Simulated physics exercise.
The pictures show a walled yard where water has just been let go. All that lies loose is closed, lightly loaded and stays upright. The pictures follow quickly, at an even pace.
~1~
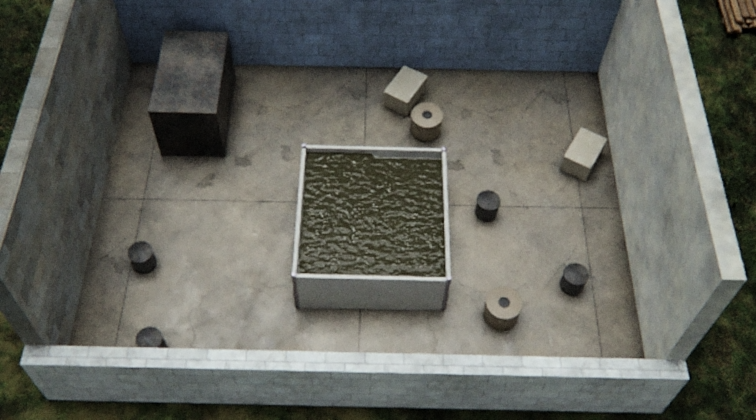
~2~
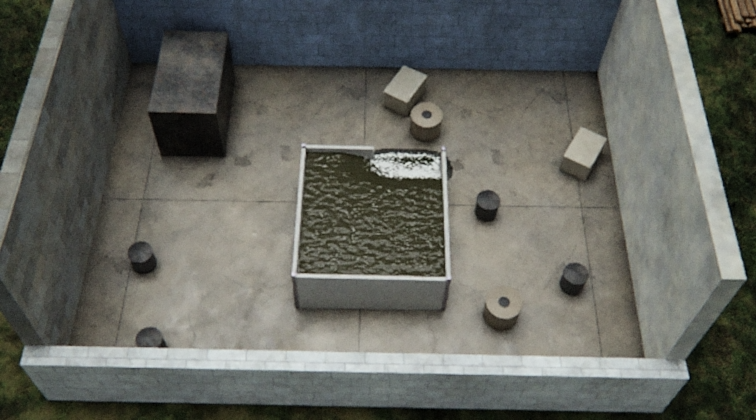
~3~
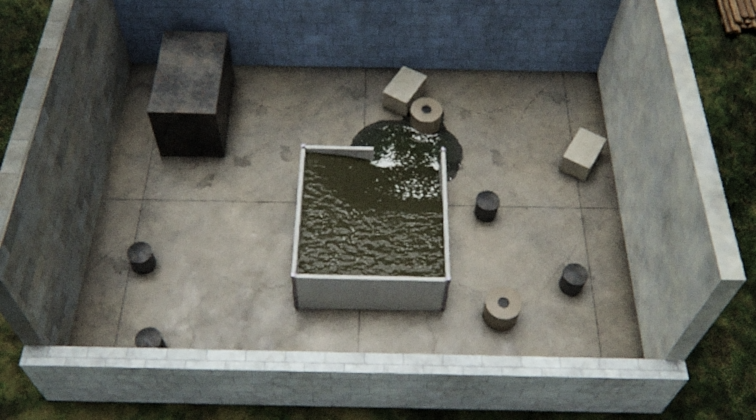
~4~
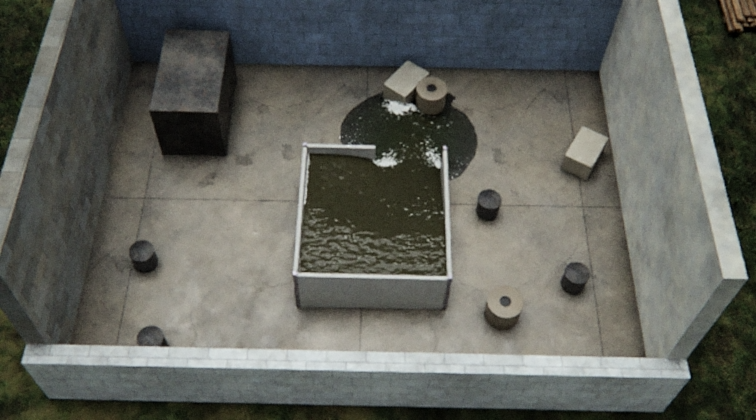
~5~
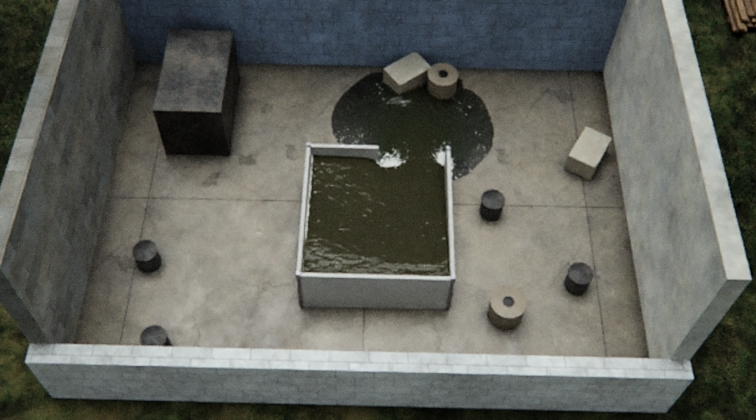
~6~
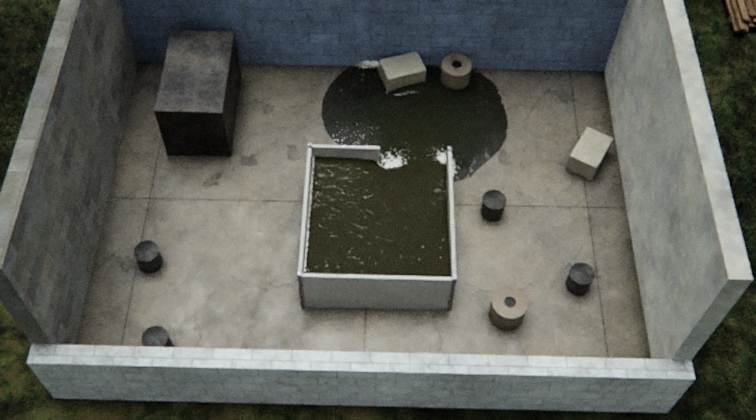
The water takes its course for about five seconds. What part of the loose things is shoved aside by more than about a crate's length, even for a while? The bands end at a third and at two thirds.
That comes to one to two thirds.
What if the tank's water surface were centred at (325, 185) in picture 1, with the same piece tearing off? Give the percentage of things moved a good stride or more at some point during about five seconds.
Near 80 in a hundred.
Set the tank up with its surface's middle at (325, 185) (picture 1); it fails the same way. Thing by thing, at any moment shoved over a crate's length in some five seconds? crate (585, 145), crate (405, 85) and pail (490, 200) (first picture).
As listed: Pushed that far, shifted that much, never so far.
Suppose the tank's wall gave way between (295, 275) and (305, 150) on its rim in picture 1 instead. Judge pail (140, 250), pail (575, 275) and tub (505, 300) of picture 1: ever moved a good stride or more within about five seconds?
In turn: Moved that far, no, that far or more.
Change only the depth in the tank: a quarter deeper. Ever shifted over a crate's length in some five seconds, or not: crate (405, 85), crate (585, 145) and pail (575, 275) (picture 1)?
In turn: Moved that far, shifted that much, that far or more.
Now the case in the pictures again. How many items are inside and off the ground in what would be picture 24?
That makes 2.
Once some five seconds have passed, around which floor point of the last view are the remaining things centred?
Near (374, 299).
A moment on, 2 of 8 are well off their spots; 2 afloat.
Next, 2 of 8 are well off their spots; 2 afloat.
Later, 3 of 8 are well off their spots; 2 afloat.
In the end, 5 of 8 are well off their spots, and 5 have been at some point; 4 afloat.
